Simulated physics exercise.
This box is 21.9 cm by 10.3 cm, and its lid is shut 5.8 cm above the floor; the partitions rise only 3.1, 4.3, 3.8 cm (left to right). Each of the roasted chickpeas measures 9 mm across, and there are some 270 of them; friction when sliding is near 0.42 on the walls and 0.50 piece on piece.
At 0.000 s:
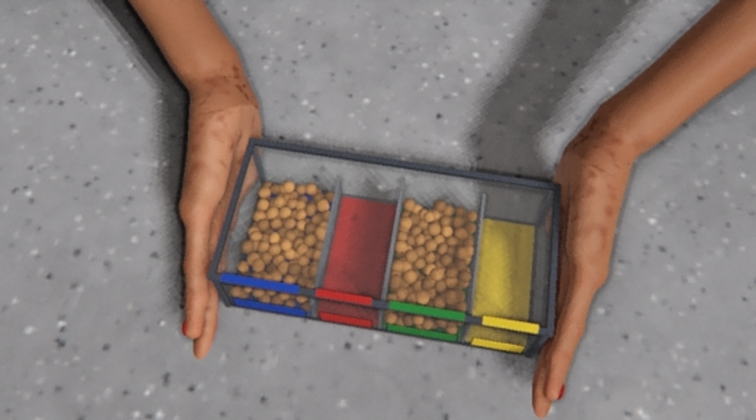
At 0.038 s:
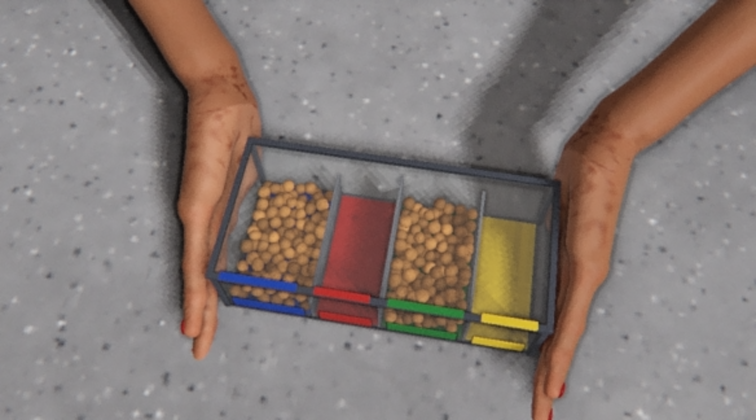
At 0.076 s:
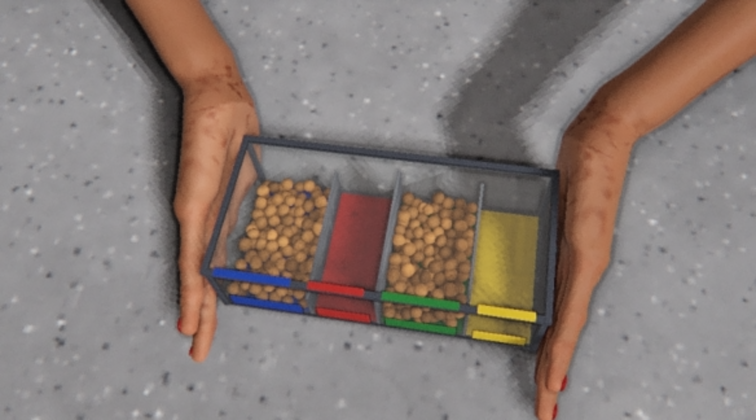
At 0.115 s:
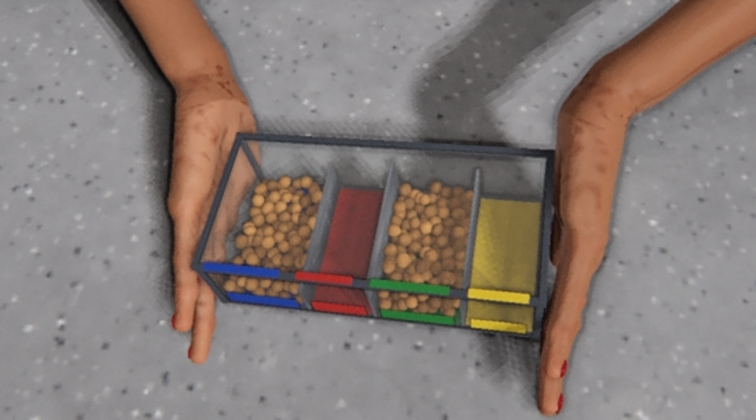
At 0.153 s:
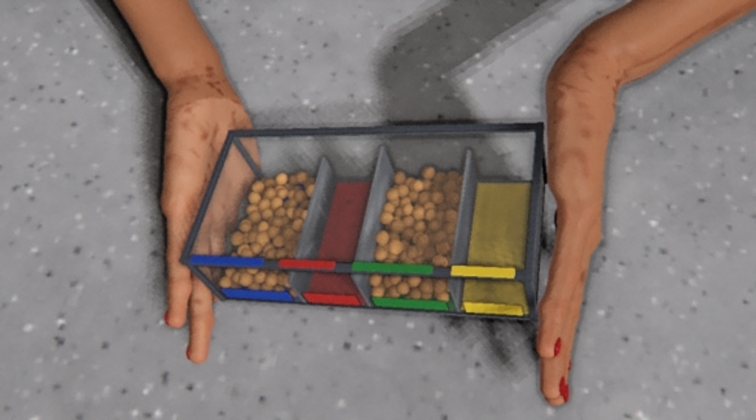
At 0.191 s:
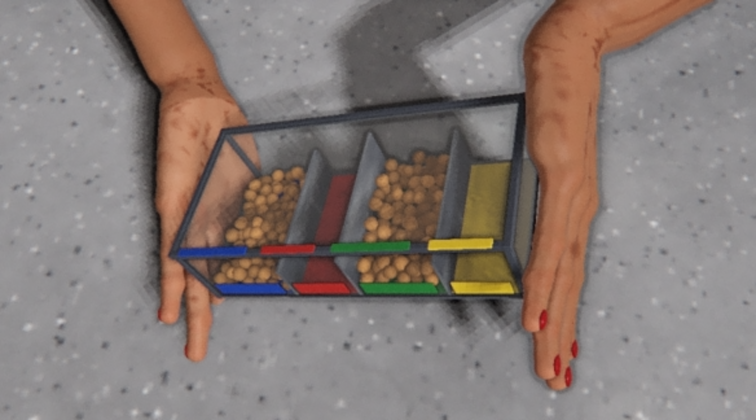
Two hands with red-painted nails hold a clear, dark-edged box between their palms, seen from above over a speckled grey surface. Its four compartments are marked blue, red, green and yellow from left to right, with round tan balls in the blue and green ones only. The hands tilt the box, slowly then faster, raising its right side while the balls shift slightly and the view stays still.
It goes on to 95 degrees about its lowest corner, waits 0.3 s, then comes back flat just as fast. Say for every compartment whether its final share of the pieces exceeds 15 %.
Red compartment: Does not exceed, blue compartment: Exceeds, green compartment: Exceeds, yellow compartment: Does not exceed.
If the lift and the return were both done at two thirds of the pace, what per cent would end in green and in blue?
Final share: Green 40 %, blue 60 %.
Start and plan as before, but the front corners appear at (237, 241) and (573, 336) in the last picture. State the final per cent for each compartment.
Red 10 %, blue 10 %, green 30 %, yellow 50 %.
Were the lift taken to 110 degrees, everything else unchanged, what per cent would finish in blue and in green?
Shares: Blue 60 and green 40, per cent.
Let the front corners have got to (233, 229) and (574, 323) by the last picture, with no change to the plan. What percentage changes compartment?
I'd say close to 65 in a hundred.
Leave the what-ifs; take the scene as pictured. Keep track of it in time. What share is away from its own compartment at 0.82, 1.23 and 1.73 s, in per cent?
10, 15, 15.
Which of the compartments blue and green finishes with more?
Result: Blue has more.
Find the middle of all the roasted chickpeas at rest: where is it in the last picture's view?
Est. centre at rest: (306, 228) px.
After 0.82 s, tilt 95 degrees; blue 55 %, green 40 %.
Then, at 1.23 s, tilt 53 degrees; blue 60 %, green 40 %.
After 1.73 s, tilt 0 degrees; red 5 %, blue 60 %, green 35 %.
At rest (2.2 s), red 5 %, blue 60 %, green 40 %, yellow 0 %.
